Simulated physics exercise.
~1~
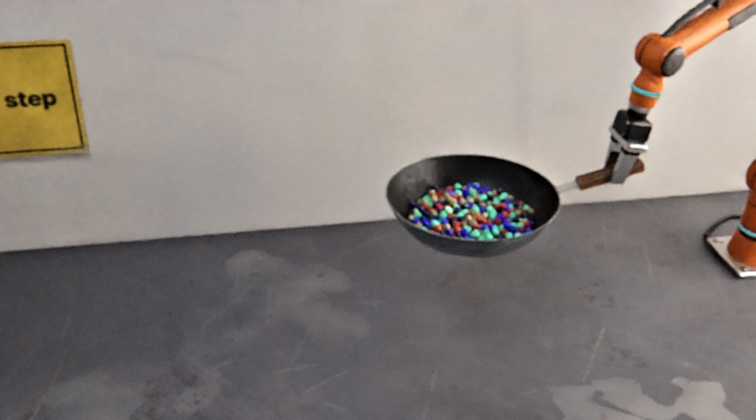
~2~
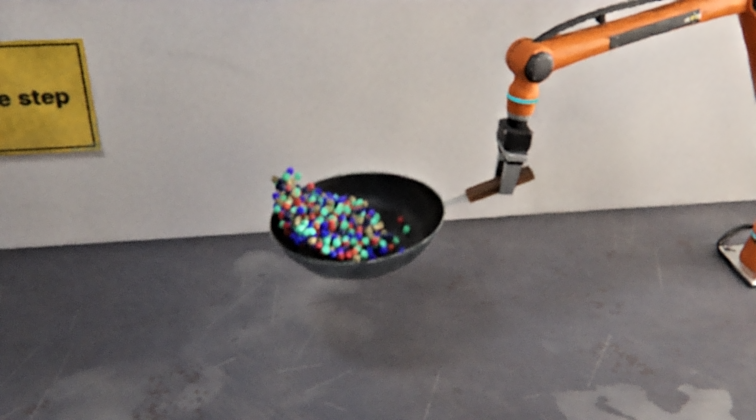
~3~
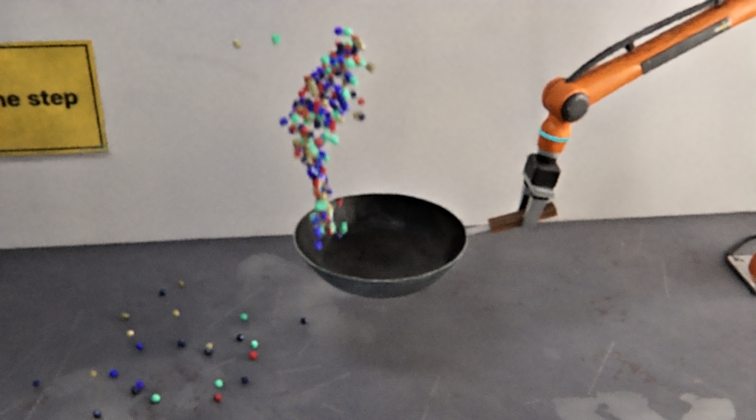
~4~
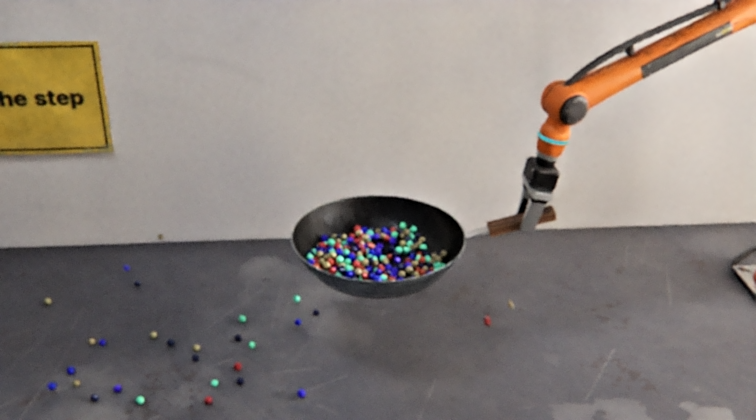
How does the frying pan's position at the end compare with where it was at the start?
At the end the frying pan is further to the left and somewhat lower in view than it was at the start.
